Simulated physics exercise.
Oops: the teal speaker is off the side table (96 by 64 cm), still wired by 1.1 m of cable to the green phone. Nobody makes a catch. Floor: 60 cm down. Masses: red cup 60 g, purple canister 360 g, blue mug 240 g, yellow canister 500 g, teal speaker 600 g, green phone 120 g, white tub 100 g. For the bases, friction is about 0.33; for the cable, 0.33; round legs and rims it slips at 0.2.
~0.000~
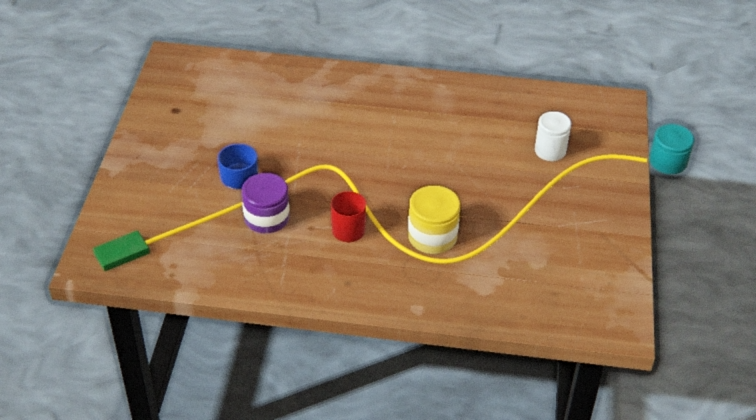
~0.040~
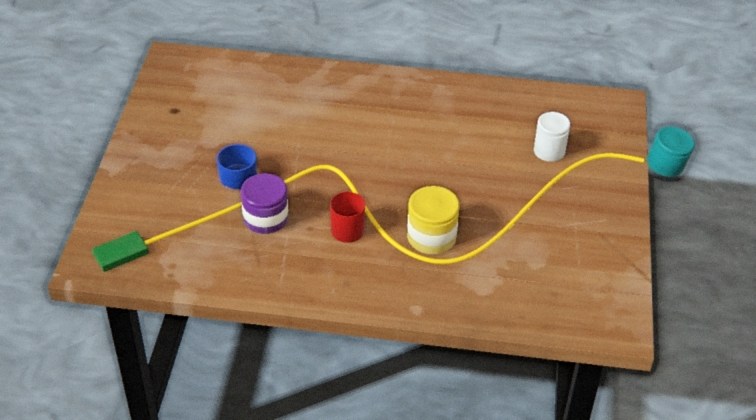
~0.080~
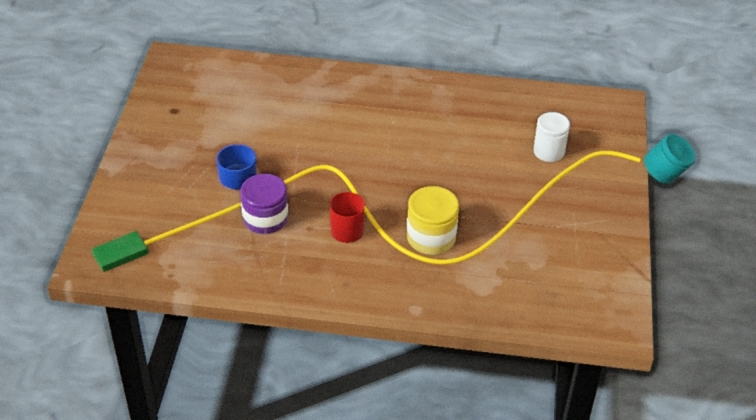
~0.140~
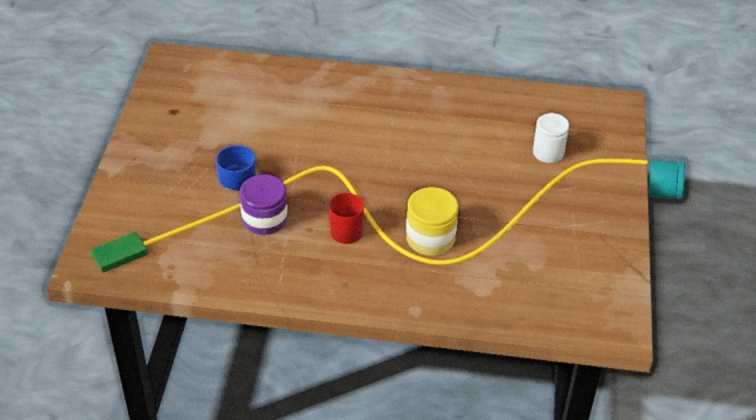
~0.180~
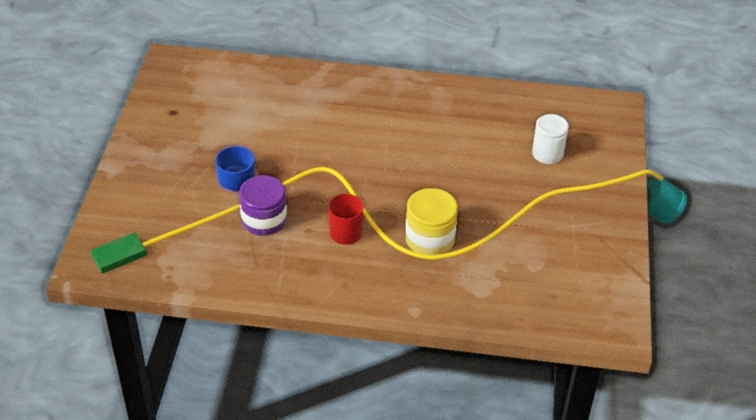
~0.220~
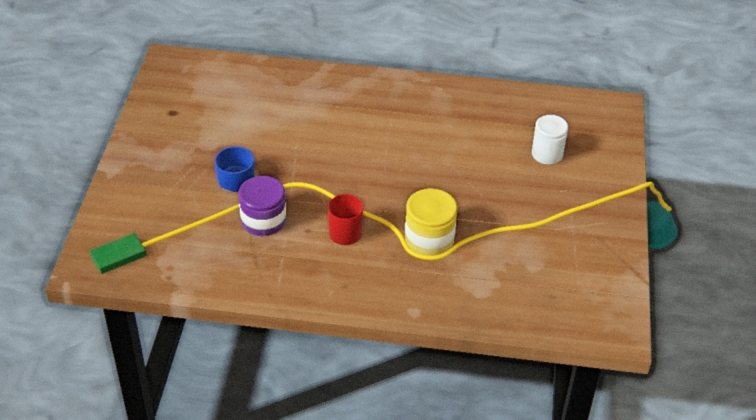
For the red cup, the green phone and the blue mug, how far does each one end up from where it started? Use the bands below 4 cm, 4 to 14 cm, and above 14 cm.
The red cup ends between 4 and 14 cm, the green phone ends above 14 cm, the blue mug ends below 4 cm.
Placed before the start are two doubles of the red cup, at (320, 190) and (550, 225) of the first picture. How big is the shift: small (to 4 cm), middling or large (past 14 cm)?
Big and moderate.
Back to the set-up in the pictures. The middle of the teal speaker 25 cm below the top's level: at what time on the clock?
It gets there at roughly 0.28 s.
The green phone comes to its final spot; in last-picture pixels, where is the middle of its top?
It comes to rest close to (494, 179).
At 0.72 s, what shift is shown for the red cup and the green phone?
Approx. shifts - red cup: 10 cm; green phone: 60 cm.
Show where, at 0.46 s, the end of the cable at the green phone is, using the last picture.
Look around (304, 203) and you'll see it.
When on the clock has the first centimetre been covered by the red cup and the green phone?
Times: Red cup = 0.28 s, green phone = 0.30 s.
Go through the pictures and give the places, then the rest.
Shows, red cup (349, 204); green phone (121, 247); blue mug (237, 157); cable runs through (586, 162) (508, 228) (398, 245) (329, 167) (216, 215), in the first picture.
Shows, teal speaker (674, 139); cable runs through (584, 161) (397, 246) (216, 215), in the second picture.
Shows, teal speaker (670, 159); cable runs through (583, 161) (397, 246) (215, 216), in the third picture.
Shows, teal speaker (667, 179); cable runs through (585, 164) (396, 247) (215, 216), in the fourth picture.
Shows, teal speaker (662, 200); cable runs through (616, 181) (398, 247) (214, 217), in the fifth picture.
Shows, red cup (346, 207); green phone (117, 250); blue mug (234, 160); cable runs through (651, 184) (544, 222) (213, 217), in the sixth picture.
At 0.5 s, the cable's tail end at (304, 203); green phone 29 cm off its start, red cup 10 cm off its start, teal speaker over the edge.
At 0.7 s, the cable's tail end at (458, 185); green phone 63 cm off its start, red cup 11 cm off its start, teal speaker over the edge.
At 1.0 s, the cable's tail end at (472, 192); green phone 65 cm off its start at (494, 179), red cup 11 cm off its start at (330, 256), teal speaker over the edge.
At 1.2 s, the cable's tail end at (472, 192); green phone 65 cm off its start, red cup 11 cm off its start, teal speaker over the edge.
At 2.4 s, the cable's tail end at (472, 192); green phone 65 cm off its start at (494, 179), red cup 11 cm off its start at (330, 256), blue mug 0 cm off its start at (234, 160), teal speaker over the edge.
